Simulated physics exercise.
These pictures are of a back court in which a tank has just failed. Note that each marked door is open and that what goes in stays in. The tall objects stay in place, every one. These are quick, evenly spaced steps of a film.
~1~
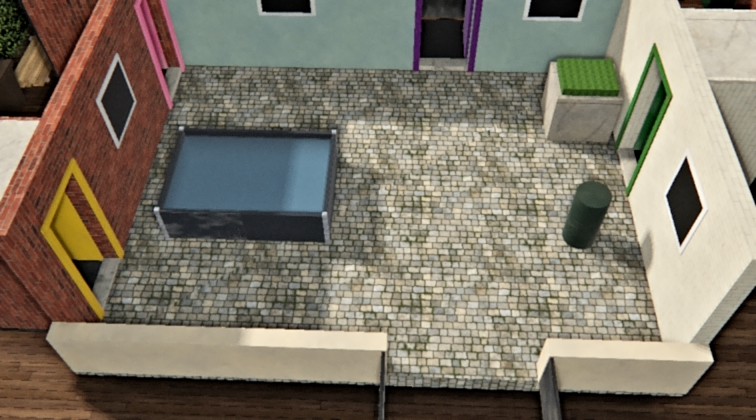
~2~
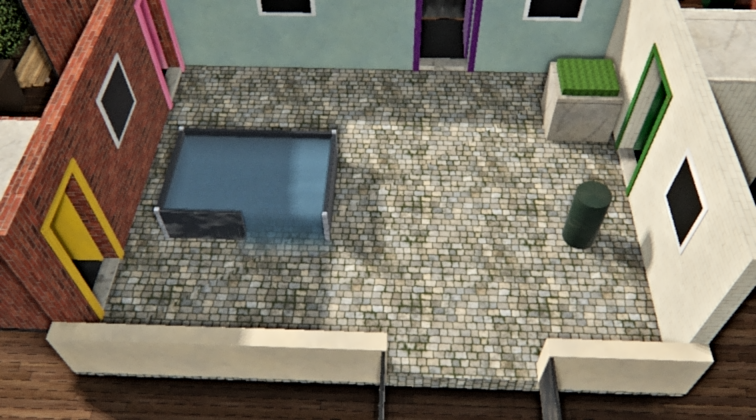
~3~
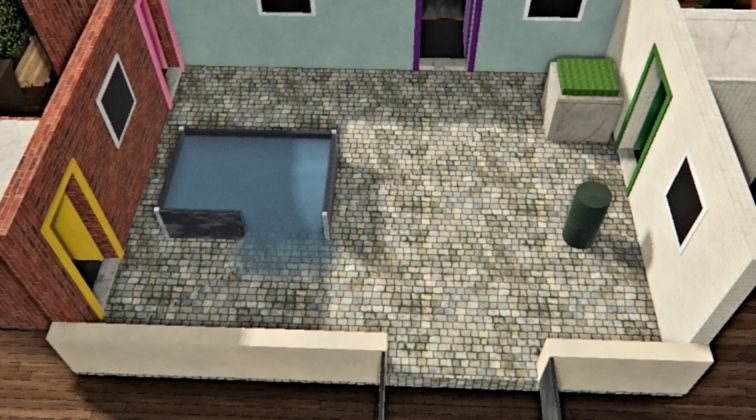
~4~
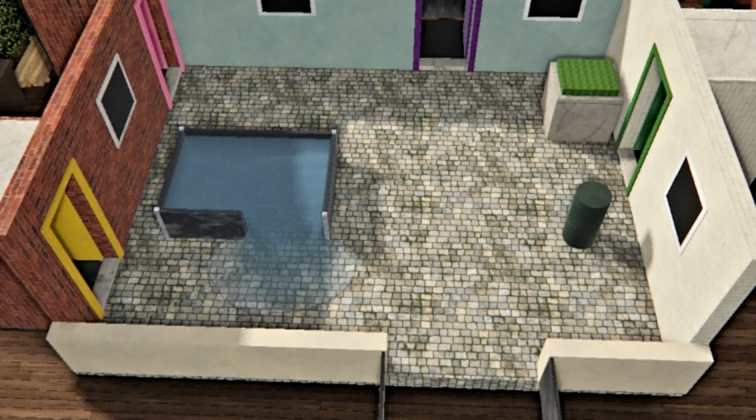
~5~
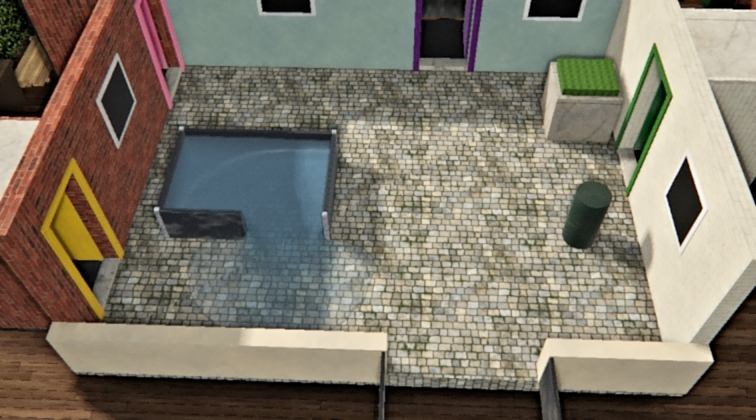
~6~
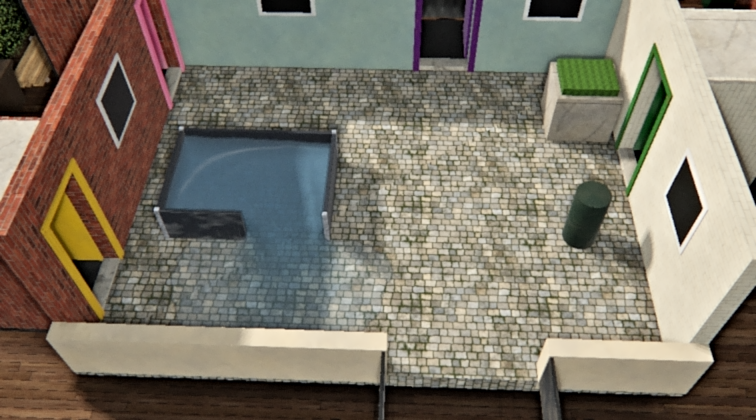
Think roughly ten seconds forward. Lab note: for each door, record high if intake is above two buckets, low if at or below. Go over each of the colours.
Pink door: Low; purple door: Low; green door: Low; yellow door: High.
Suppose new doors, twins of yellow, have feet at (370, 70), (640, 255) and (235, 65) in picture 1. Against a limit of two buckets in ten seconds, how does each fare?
In order, the new doors go: Undershoots, overshoots, overshoots.
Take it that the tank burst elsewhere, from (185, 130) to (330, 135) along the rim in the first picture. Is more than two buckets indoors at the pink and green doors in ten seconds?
The pink door ends up above, while the green door falls short.
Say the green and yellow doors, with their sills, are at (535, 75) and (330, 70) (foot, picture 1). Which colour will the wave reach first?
Answer: The pink one.
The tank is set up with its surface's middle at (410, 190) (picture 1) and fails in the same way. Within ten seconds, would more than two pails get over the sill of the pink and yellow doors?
Then: Pink holds; yellow is under.
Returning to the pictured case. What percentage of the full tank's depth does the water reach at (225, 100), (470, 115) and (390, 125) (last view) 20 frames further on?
Going in order, roughly 0, 0 and 0 %.
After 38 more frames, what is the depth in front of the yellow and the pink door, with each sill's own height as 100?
About 240 and 30 %.
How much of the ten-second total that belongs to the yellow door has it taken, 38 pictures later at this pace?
I get 75 per cent.
A moment on, water covers 15 % of the floor; the pink door not reached, the purple door not reached, the green door not reached, the yellow door not reached.
Next, water covers 20 % of the floor; the pink door not reached, the purple door not reached, the green door not reached, the yellow door wet at the sill, nothing in.
Then, water covers 40 % of the floor; the pink door not reached, the purple door not reached, the green door not reached, the yellow door over two buckets in.
Later, water covers 60 % of the floor; the pink door wet at the sill, nothing in, the purple door not reached, the green door wet at the sill, nothing in, the yellow door far over two buckets in.
In the end, water covers 85 % of the floor; the pink door wet at the sill, nothing in, the purple door wet at the sill, nothing in, the green door under two buckets in, the yellow door far over two buckets in.
